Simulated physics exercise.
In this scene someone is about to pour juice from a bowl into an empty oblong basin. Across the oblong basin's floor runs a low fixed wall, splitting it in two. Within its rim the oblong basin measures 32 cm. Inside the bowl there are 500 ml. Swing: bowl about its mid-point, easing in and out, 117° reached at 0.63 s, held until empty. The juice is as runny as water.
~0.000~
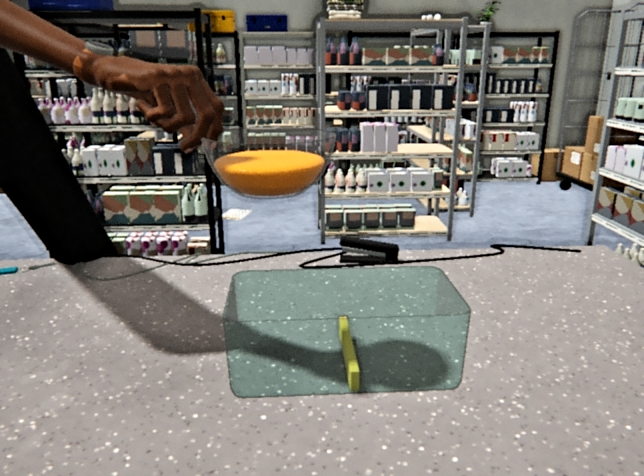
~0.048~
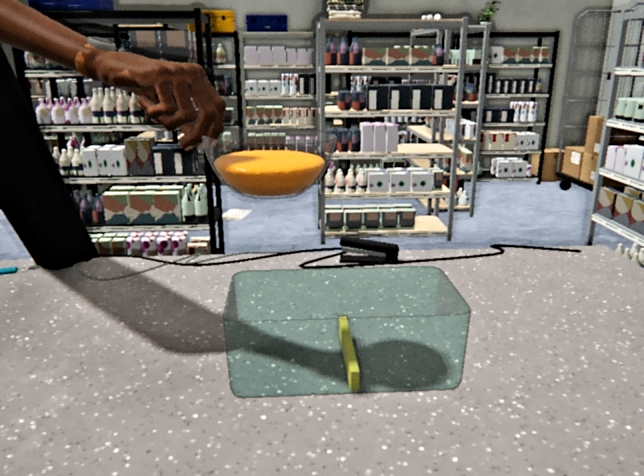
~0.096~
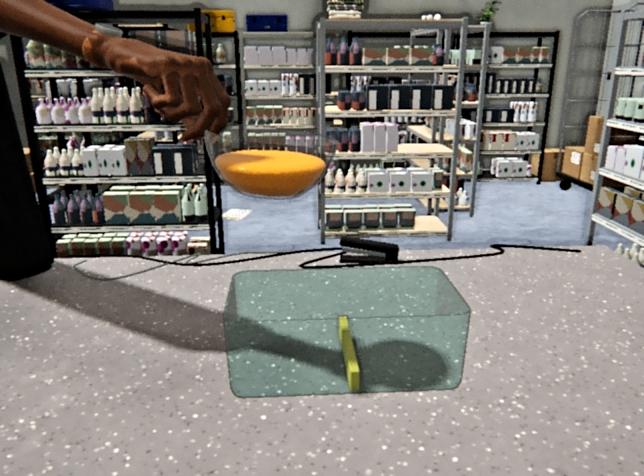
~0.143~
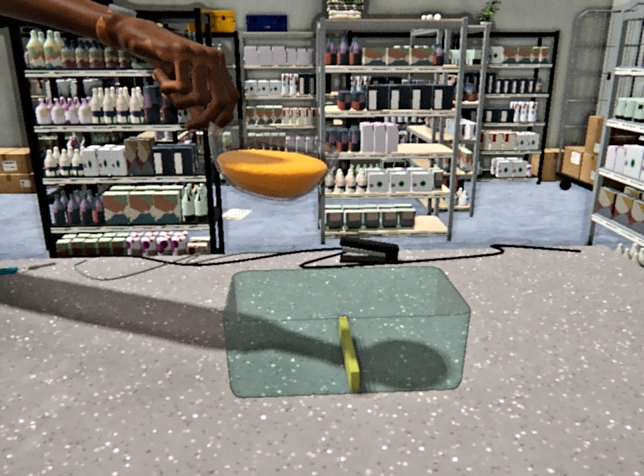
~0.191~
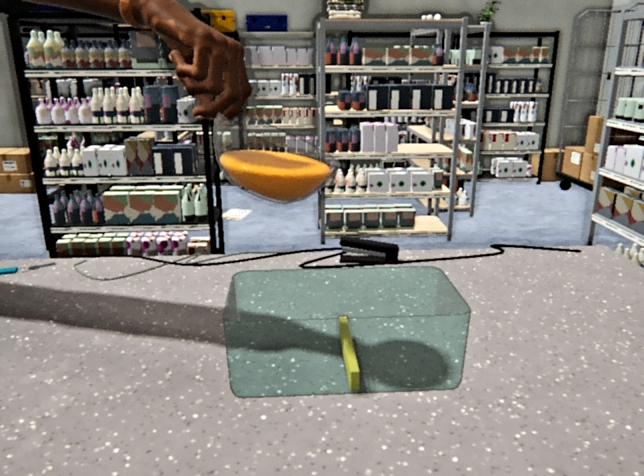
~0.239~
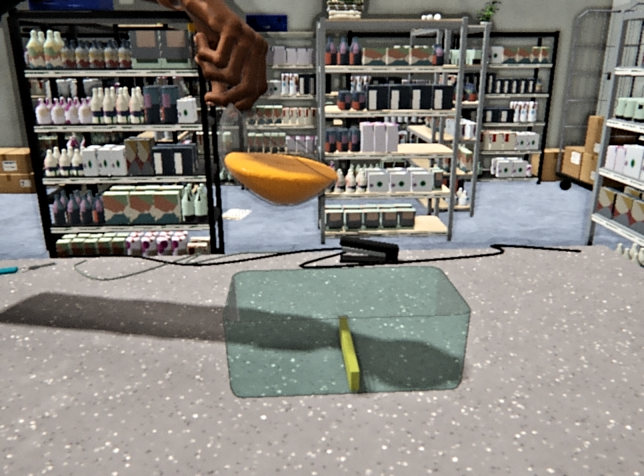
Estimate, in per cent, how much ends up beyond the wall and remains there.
Roughly 59 % ends up beyond the wall.
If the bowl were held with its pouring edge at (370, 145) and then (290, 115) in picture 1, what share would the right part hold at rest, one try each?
70 per cent first, 15 per cent second.
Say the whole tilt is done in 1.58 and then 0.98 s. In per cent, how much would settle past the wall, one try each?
I'd expect close to 75 per cent and then close to 70 per cent.
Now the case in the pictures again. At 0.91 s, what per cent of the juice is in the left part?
Roughly 36 in a hundred.
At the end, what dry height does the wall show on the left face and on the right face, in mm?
Close to 24 mm left and close to 18 mm right.
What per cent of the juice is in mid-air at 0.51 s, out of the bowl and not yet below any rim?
52 %.
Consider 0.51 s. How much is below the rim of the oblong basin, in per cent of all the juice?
About 46 per cent.
Then, 0.51 s in, the tilt is 106° and 4 per cent is still to pour, 1 is left of the wall and 45 right of it.
Then, 0.70 s in, the tilt is 117° and 0 per cent is still to pour, 32 is left of the wall and 61 right of it.
Then, 0.91 s in, the tilt is 117° and 0 per cent is still to pour, 36 is left of the wall and 59 right of it.
Then, 1.13 s in, the tilt is 117° and 0 per cent is still to pour, 37 is left of the wall and 59 right of it.
Finally, 37 per cent lies left of the wall, 59 right of it and 4 outside.
